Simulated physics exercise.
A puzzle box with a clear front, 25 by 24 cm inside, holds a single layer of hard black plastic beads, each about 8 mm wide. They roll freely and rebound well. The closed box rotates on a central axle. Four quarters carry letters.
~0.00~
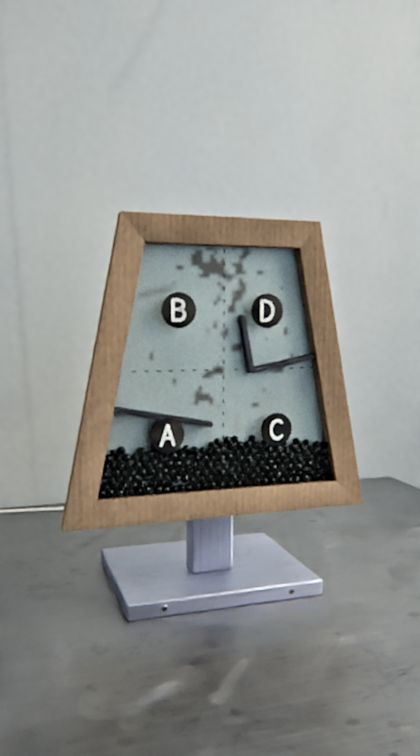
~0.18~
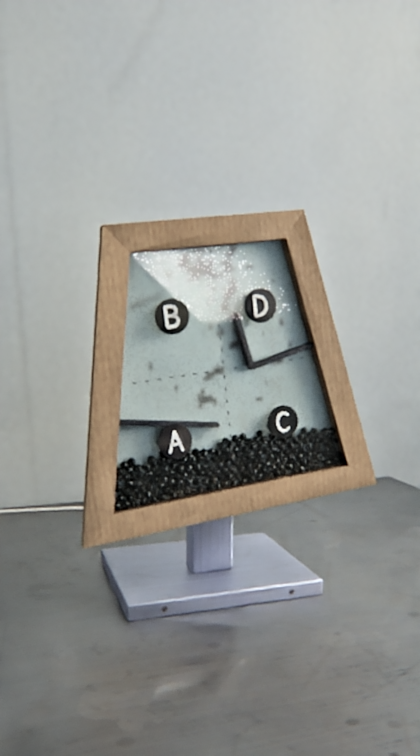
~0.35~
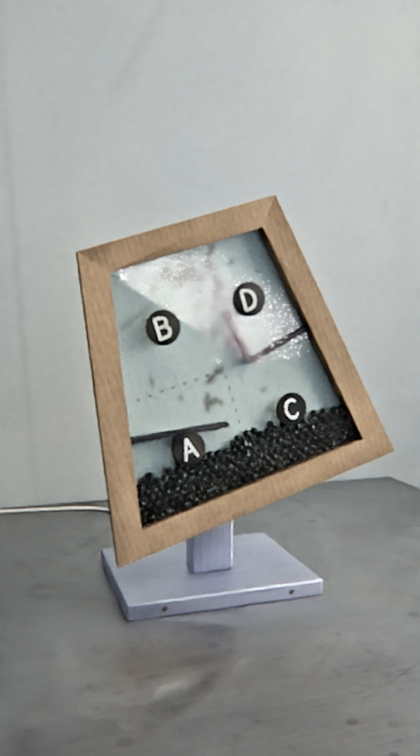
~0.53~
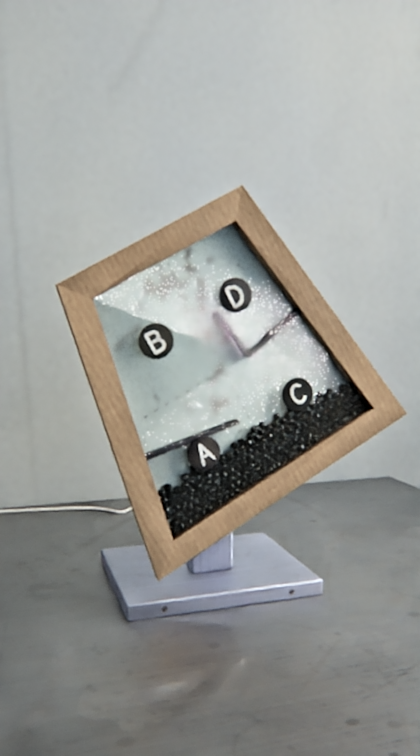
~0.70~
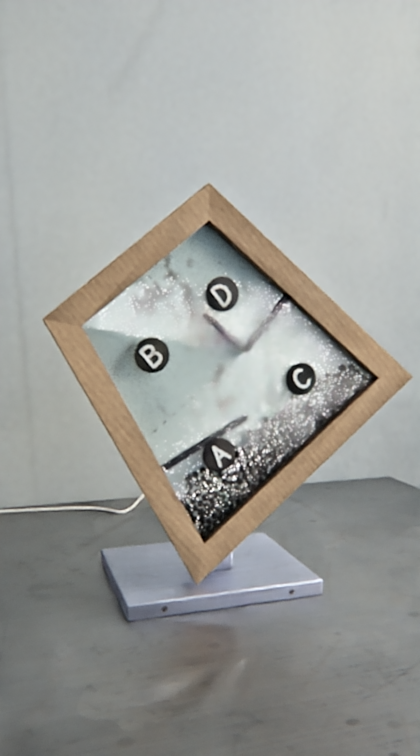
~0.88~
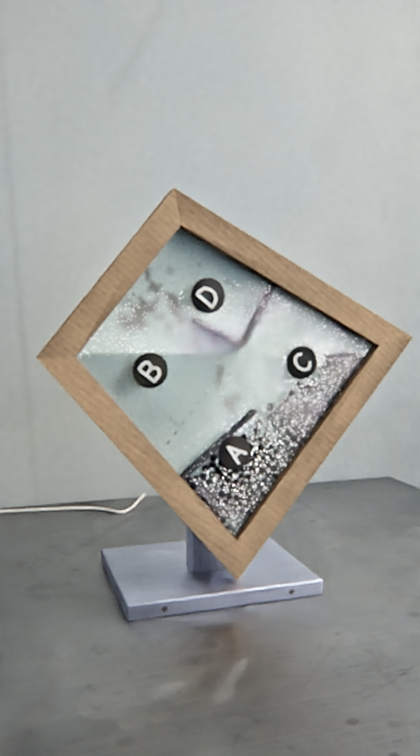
A wooden-framed box with a clear front, holding black beads and discs lettered A to D, turned steadily anticlockwise on its stand, while the beads shifted along the inside toward the lower right.
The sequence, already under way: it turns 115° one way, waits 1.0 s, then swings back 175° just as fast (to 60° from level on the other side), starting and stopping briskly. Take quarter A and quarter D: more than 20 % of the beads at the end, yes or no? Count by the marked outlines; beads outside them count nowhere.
A no, D no.
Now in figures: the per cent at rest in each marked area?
Quarter A: 15; quarter B: 0; quarter C: 85; quarter D: 0.
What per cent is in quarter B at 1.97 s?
About 20 per cent.
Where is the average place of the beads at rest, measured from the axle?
Some 4 cm left and 9 cm below.
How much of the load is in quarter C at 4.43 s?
Some 0 per cent.
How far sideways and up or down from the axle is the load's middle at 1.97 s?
Some 7 cm right and 3 cm below.
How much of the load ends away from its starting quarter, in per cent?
About 35 per cent.
By 1.97 s, it stands 115° anticlockwise; the beads' middle is 7 cm right of and 3 cm below the centre; A 80 %, B 20 %, C 5 %.
By 4.43 s, it stands 27° anticlockwise; the beads' middle is 3 cm left of and 9 cm below the centre; A 85 %, B 15 %.
By 5.88 s, it stands 60° clockwise; the beads' middle is 6 cm left of and 8 cm below the centre; A 25 %, C 75 %.
Settled by 6.9 s, it stands 60° clockwise; A 15 %, B 0 %, C 85 %, D 0 %.
